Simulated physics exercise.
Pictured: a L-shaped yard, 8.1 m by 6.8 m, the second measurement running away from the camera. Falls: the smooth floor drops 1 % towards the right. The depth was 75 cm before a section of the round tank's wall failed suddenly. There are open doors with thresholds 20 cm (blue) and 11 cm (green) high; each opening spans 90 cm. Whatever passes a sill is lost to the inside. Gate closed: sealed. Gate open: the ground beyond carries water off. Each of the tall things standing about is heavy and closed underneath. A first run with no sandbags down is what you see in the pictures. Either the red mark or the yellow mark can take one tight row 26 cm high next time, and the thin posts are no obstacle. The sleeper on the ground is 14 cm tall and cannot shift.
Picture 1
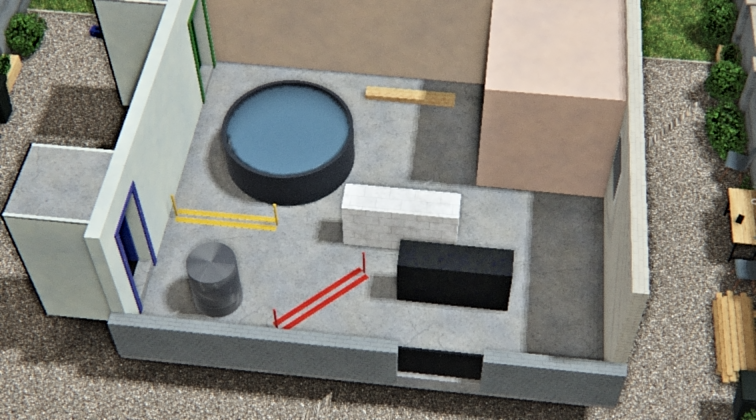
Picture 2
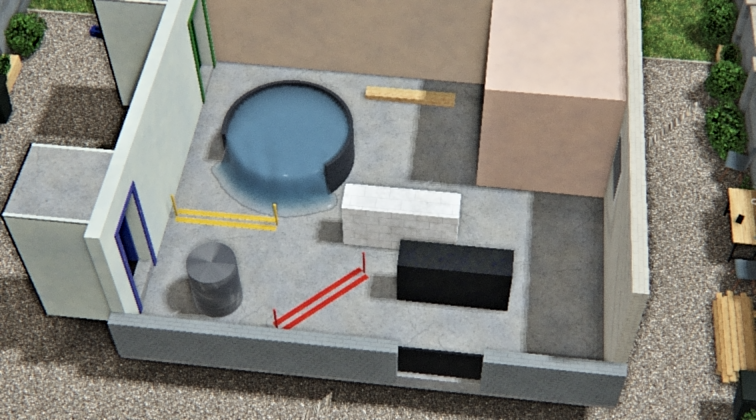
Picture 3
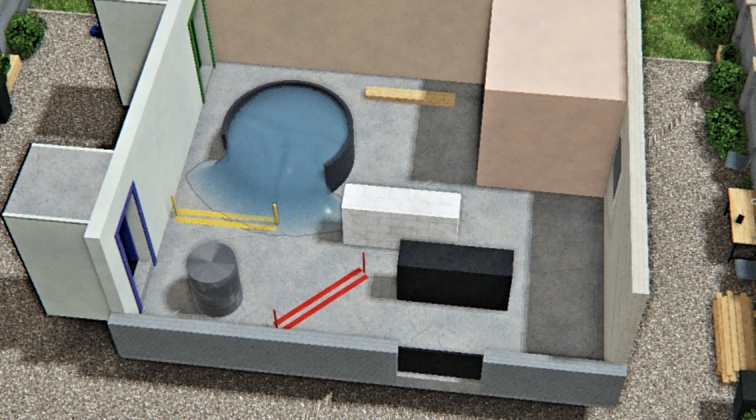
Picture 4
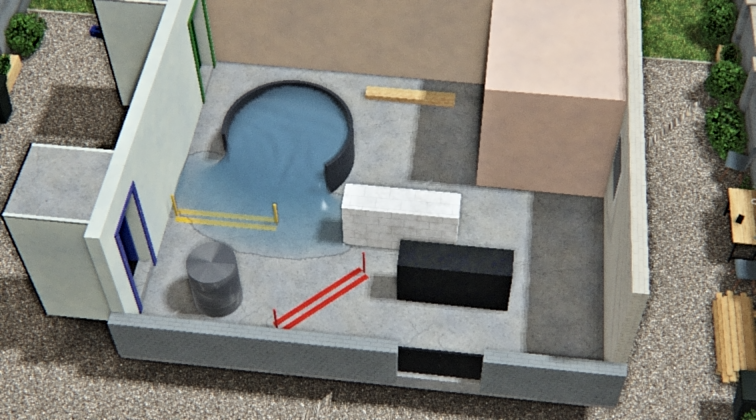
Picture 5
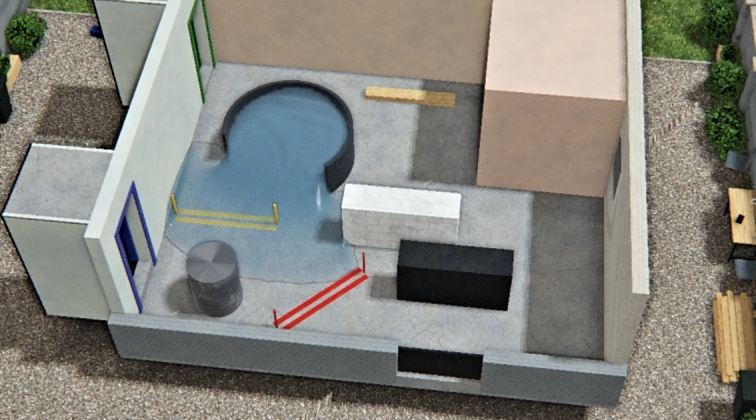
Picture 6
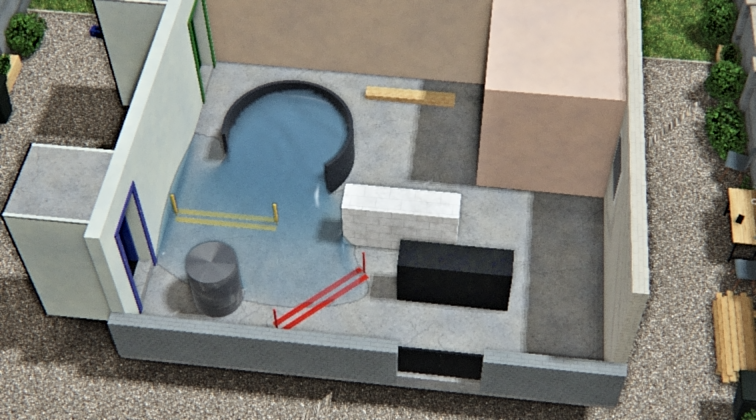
Water poured out of the front of a large round tank after part of its wall gave way, spreading across the grey floor past the yellow rails, then around the grey drum toward the red rails.
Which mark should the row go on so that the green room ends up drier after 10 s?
On the red mark.
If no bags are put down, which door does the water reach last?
Last comes the green one.
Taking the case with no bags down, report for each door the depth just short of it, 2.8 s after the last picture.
In centimetres, blue: 24; green: 1.
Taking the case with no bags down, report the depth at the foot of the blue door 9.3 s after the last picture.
Depth: Approx. 2.5 cm.
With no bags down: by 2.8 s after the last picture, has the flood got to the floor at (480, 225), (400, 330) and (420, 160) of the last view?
Bone dry, soaked, bone dry.
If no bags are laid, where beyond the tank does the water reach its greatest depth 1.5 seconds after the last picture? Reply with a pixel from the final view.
Near (134, 335).
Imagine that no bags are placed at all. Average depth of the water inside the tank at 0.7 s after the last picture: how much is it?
Roughly 35 centimetres.
Then, 0.7 s after the last picture water covers 35 % of the floor and is deepest (61 cm) near (134, 335) in the run without bags; in at the green door, 0 L with no bags, 0 L with the row on red, 0 L on yellow.
Then, 1.5 s after the last picture water covers 45 % of the floor and is deepest (54 cm) near (134, 335) in the run without bags; in at the green door, 0 L with no bags, 0 L with the row on red, 0 L on yellow.
Then, 2.8 s after the last picture water covers 55 % of the floor and is deepest (35 cm) near (393, 291) in the run without bags; in at the green door, 0 L with no bags, 0 L with the row on red, 6 L on yellow.
Then, 5.3 s after the last picture water covers 80 % of the floor and is deepest (37 cm) near (598, 200) in the run without bags; in at the green door, 0 L with no bags, 0 L with the row on red, 21 L on yellow.
Then, 9.3 s after the last picture water covers 95 % of the floor and is deepest (18 cm) near (578, 213) in the run without bags; in at the green door, 0 L with no bags, 1 L with the row on red, 21 L on yellow.
